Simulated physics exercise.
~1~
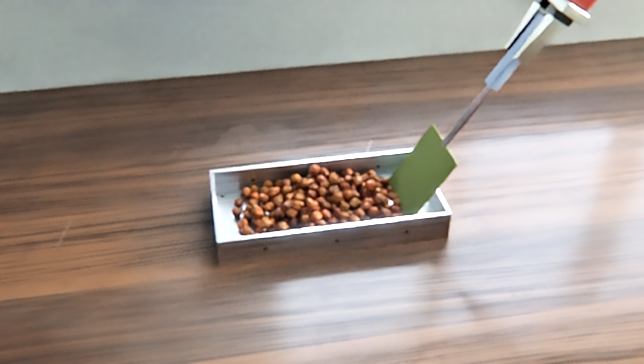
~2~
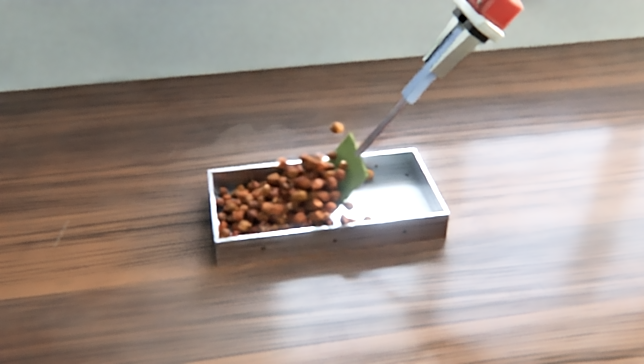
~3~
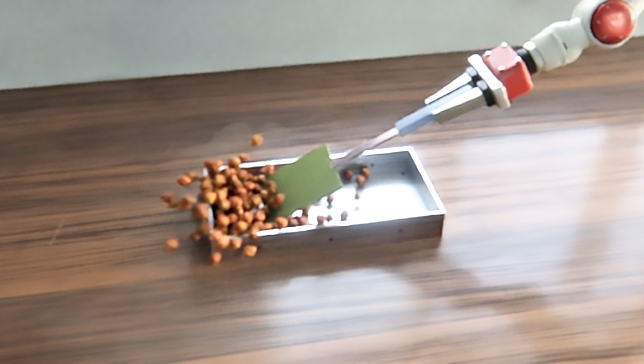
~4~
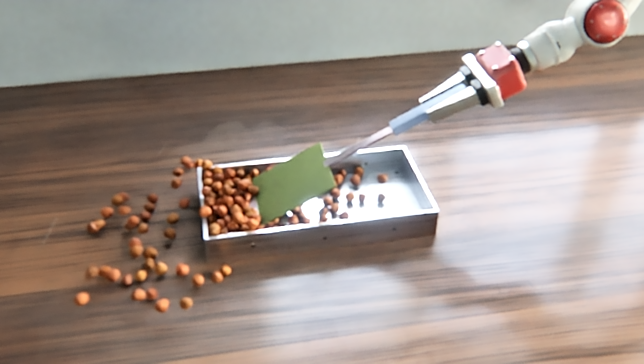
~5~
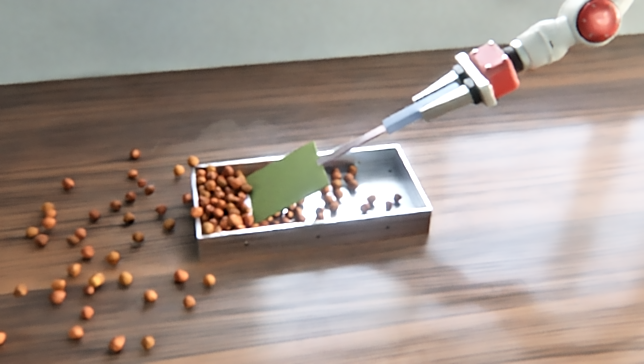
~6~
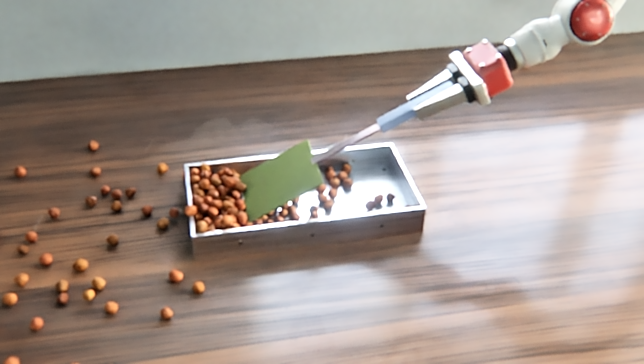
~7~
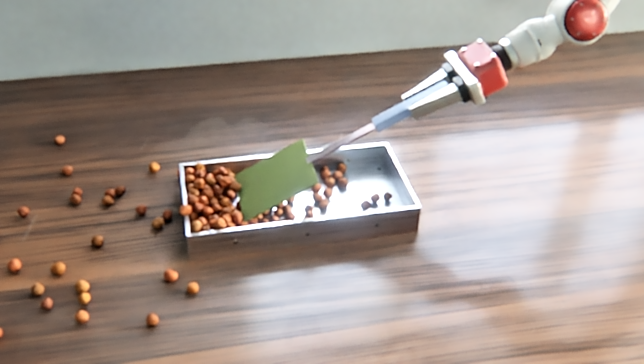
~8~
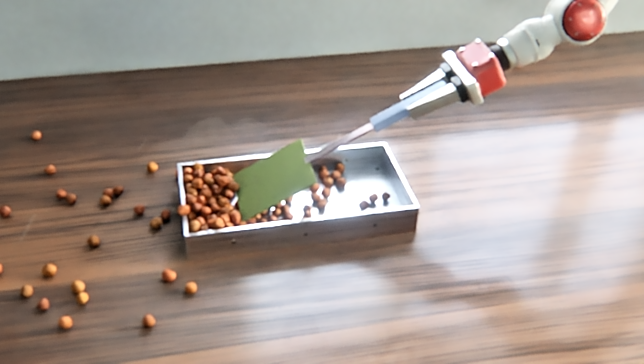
The clip opens on a shallow rectangular tray of hazelnuts on a wooden table, with a robot arm holding a green turner at the tray's right end. The blade sweeps left through the tray, pushing the nuts into a steep heap against the left side while one pops up above it. As the blade swings round to show its broad face, nuts surge over the left end. They scatter and roll across the table to the left while the turner stays in the tray. Finally, many remain piled at the tray's left, a few sit right of the blade, and others lie strewn outside.
